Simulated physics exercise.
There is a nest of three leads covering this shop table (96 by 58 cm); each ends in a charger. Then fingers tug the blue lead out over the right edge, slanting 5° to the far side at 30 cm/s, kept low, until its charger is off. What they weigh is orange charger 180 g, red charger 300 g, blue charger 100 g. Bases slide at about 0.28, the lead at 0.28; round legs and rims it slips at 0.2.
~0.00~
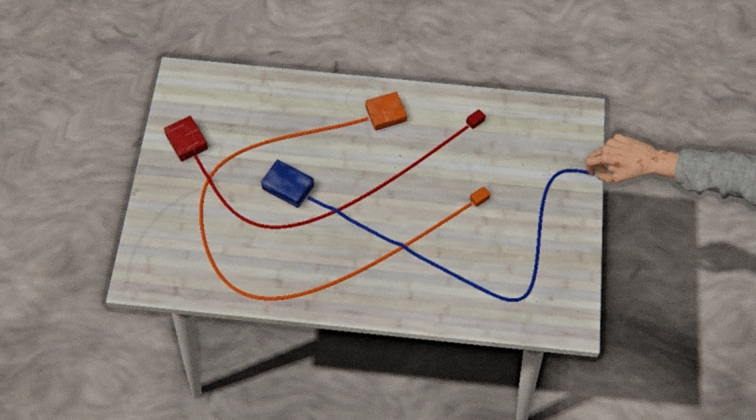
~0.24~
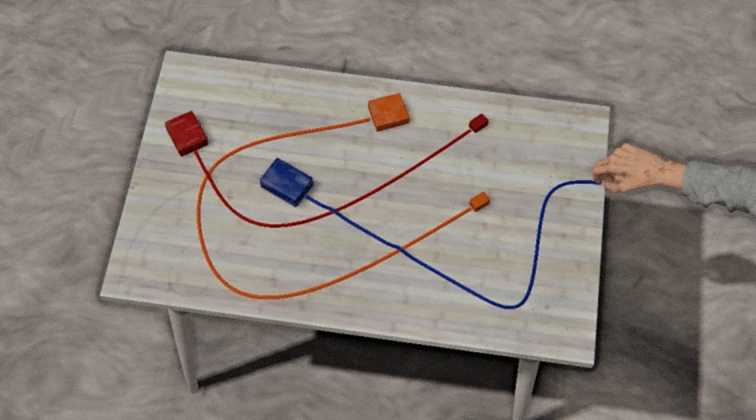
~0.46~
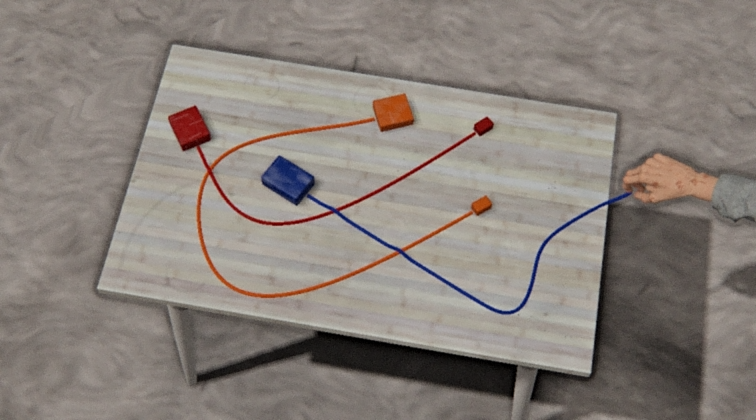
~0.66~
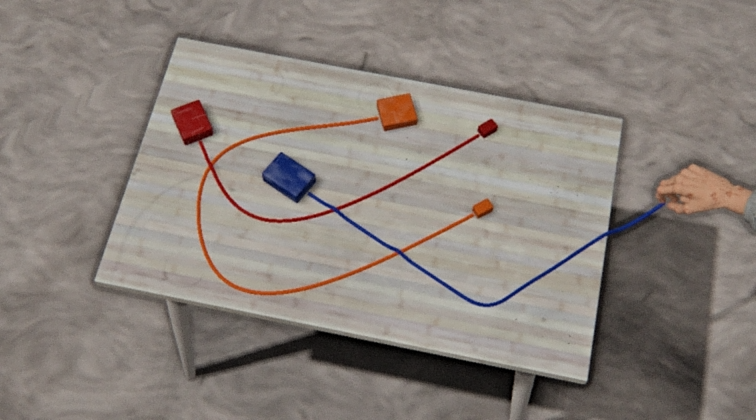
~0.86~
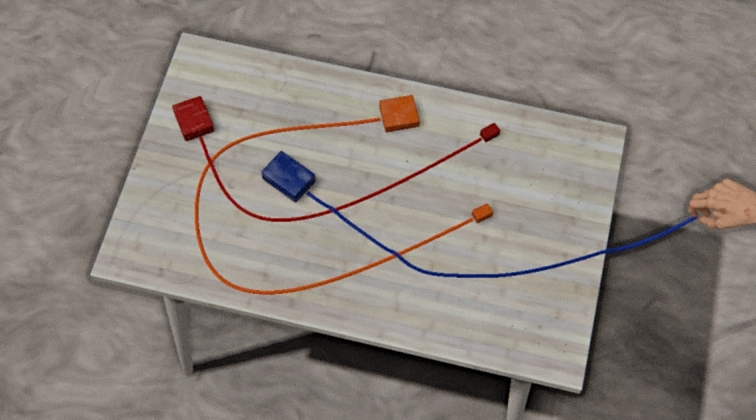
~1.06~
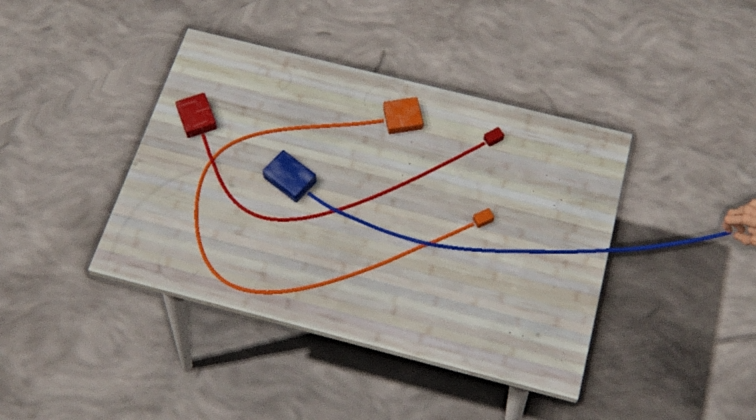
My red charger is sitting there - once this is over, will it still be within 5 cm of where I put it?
Remains in position.
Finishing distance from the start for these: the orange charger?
Orange charger 2 cm.
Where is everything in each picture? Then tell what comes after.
In the first picture, shows, red charger (185, 135); crossings (208, 179) red over orange, (333, 209) blue over red, (401, 246) blue over orange; blue lead runs through (538, 247) (494, 295) (423, 258) (348, 218); grip (594, 174).
In the second picture, shows, blue lead runs through (490, 302) (345, 219); grip (601, 183).
In the third picture, shows, blue lead runs through (488, 307) (346, 219); grip (631, 192).
In the fourth picture, shows, blue lead runs through (489, 305) (346, 218); grip (665, 203).
In the fifth picture, shows, blue lead runs through (497, 276) (344, 219); grip (697, 216).
In the sixth picture, shows, red charger (195, 112); blue lead runs through (604, 250) (514, 252) (432, 245) (348, 216); grip (731, 232).
At 1.9 s, the blue lead's tail end at (415, 206); blue charger 21 cm off its start, orange plug 3 cm off its start.
At 2.7 s, the blue lead's tail end at (538, 228); blue charger 45 cm off its start, orange plug 12 cm off its start.
At 3.5 s, the blue lead has left the top; blue charger over the edge, orange plug over the edge.
At 4.3 s, the blue lead has left the top; blue charger over the edge, orange plug over the edge.
At 4.8 s, the blue lead has left the top; red charger 0 cm off its start at (195, 112), blue charger over the edge, orange plug over the edge, orange charger 1 cm off its start at (409, 115).
